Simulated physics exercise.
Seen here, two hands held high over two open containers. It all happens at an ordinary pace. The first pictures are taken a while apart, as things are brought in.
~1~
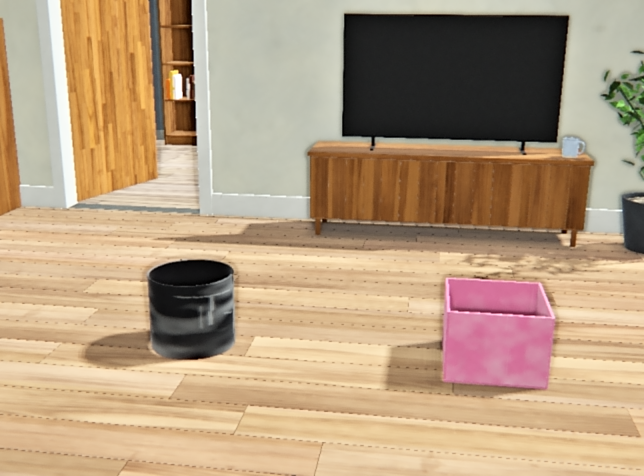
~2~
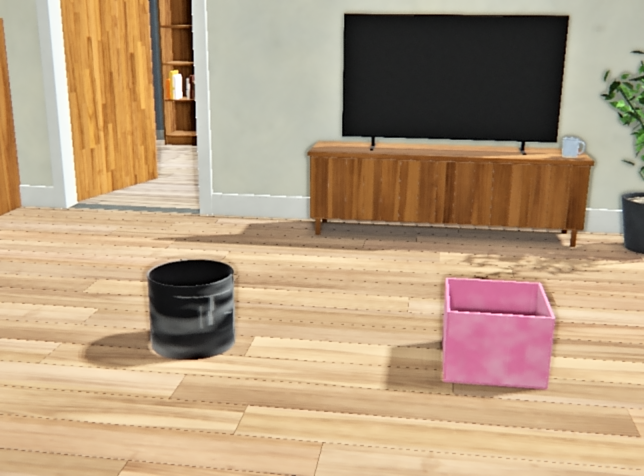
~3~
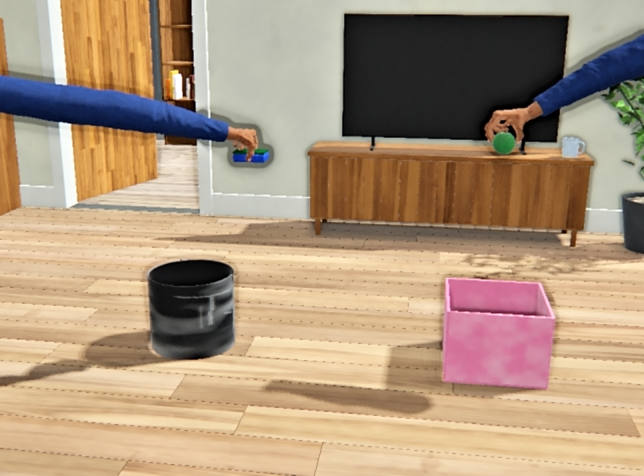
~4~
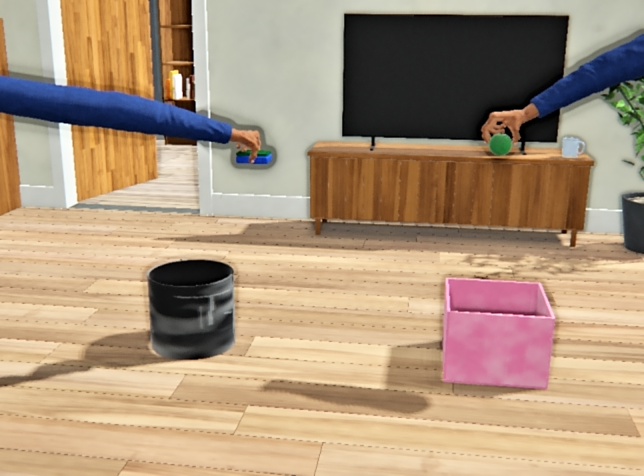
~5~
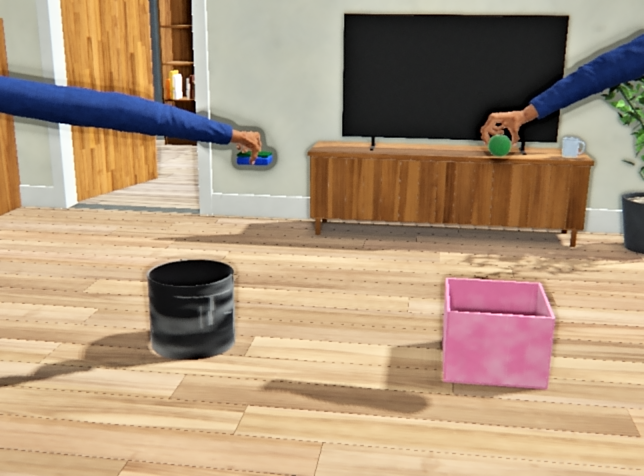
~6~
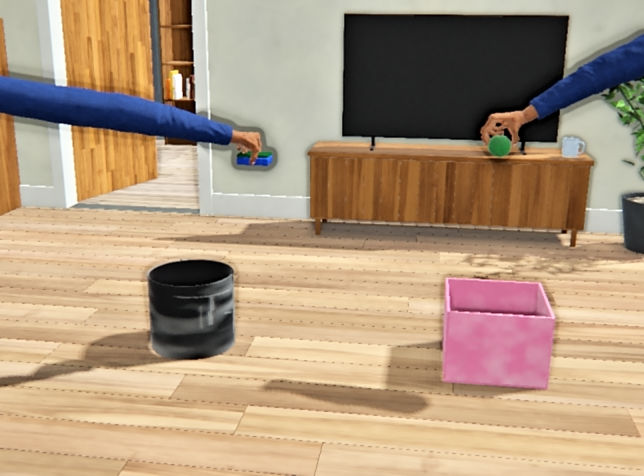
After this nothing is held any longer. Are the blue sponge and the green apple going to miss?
As it turns out, the blue sponge ends up outside, the green apple drops into the container.
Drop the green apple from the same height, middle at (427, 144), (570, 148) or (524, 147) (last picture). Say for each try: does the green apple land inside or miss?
In turn it misses; lands outside; is caught.
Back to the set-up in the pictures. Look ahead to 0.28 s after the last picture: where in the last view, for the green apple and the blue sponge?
First (493, 230), then (256, 237).
Then, 0.28 s after the last picture, blue sponge falling near (256, 237); green apple falling near (493, 230).
At rest, the blue sponge misses, near (258, 342); the green apple lands inside, near (484, 351).
